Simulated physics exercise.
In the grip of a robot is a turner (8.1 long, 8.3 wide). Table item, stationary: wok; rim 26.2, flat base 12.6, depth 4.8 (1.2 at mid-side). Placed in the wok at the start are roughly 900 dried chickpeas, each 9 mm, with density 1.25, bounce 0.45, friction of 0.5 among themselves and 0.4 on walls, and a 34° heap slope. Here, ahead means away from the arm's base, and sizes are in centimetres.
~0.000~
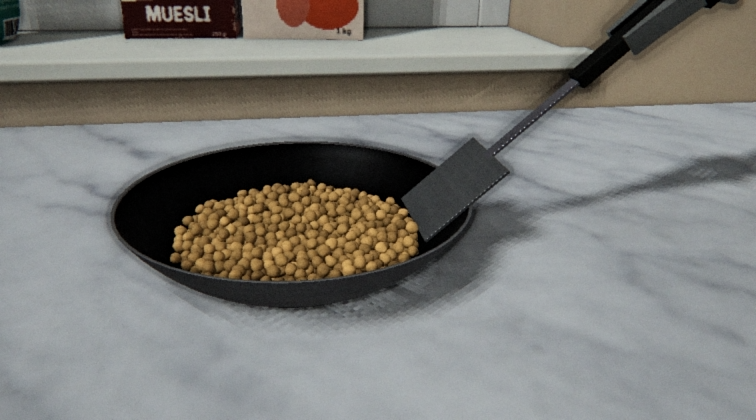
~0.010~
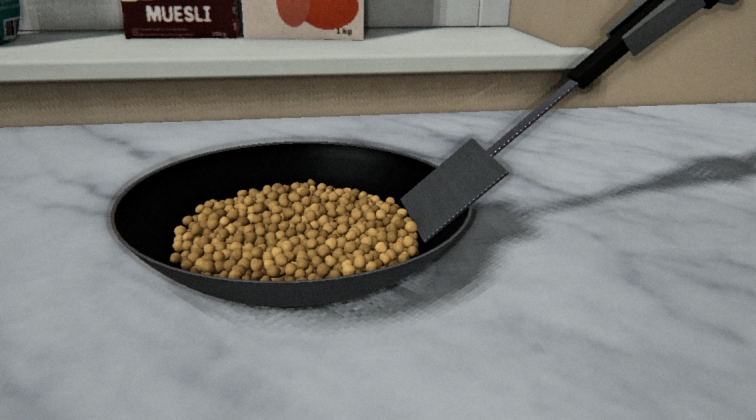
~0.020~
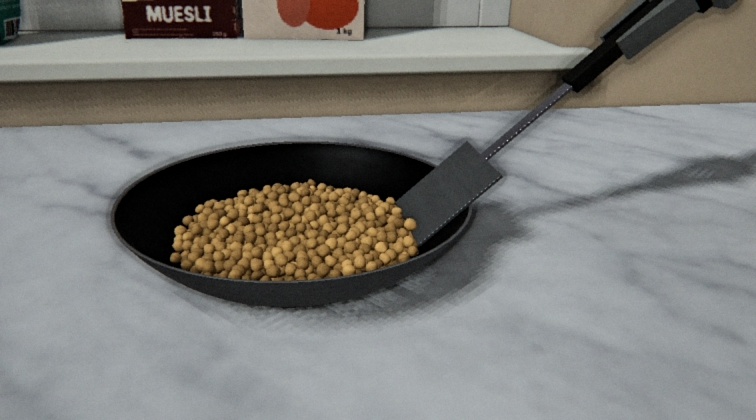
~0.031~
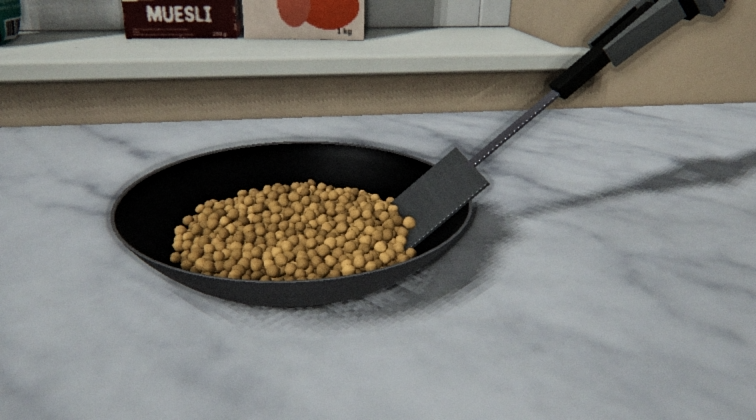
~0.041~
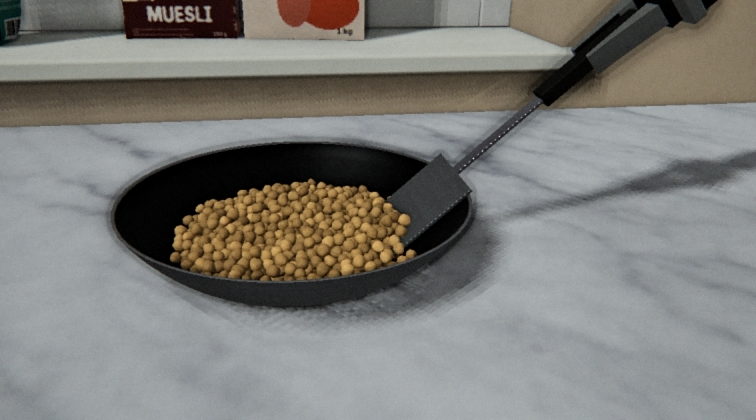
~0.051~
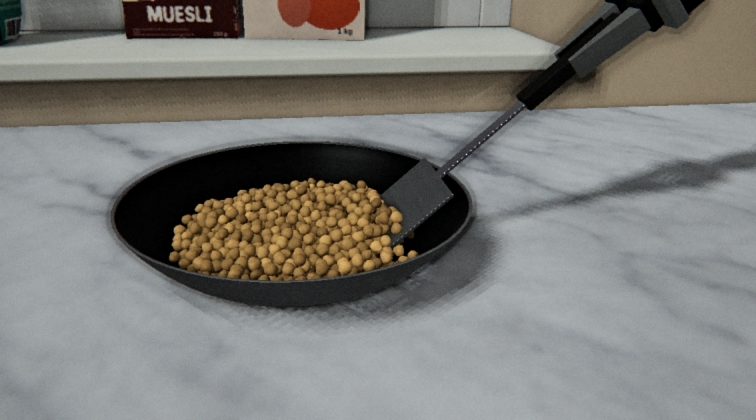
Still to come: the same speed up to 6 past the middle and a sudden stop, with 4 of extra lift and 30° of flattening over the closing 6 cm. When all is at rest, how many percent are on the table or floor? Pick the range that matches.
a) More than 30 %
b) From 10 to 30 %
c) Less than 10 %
b.
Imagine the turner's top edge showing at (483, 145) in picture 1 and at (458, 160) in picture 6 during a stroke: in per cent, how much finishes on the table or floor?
My guess would be close to 0 per cent.
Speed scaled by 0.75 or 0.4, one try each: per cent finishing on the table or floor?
Try one about 10 %, try two about 0 %.
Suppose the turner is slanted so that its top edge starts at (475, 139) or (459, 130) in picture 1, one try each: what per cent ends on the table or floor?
About 15% and 20%.
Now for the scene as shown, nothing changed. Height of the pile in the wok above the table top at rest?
About 5.0 centimetres.
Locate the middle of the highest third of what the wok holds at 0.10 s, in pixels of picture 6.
Roughly pixel (281, 210).
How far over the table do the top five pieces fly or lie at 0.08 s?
They are some 5 cm up.
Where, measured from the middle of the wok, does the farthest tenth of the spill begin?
70 cm.
By 0.08 s, sloping 41°, highest piece 5 above the table; 900 in the wok.
By 0.10 s, sloping 32°, highest piece 7 above the table; 900 in the wok.
By 0.31 s, sloping 11°, highest piece 8 above the table; 766 in the wok, 99 on the table or floor, 35 on the blade or in flight.
By 1.36 s, sloping 11°, highest piece 5 above the table; 765 in the wok, 135 on the table or floor.
Final count, 765 in the wok, 135 on the table or floor. That is 15 % on the table or floor.
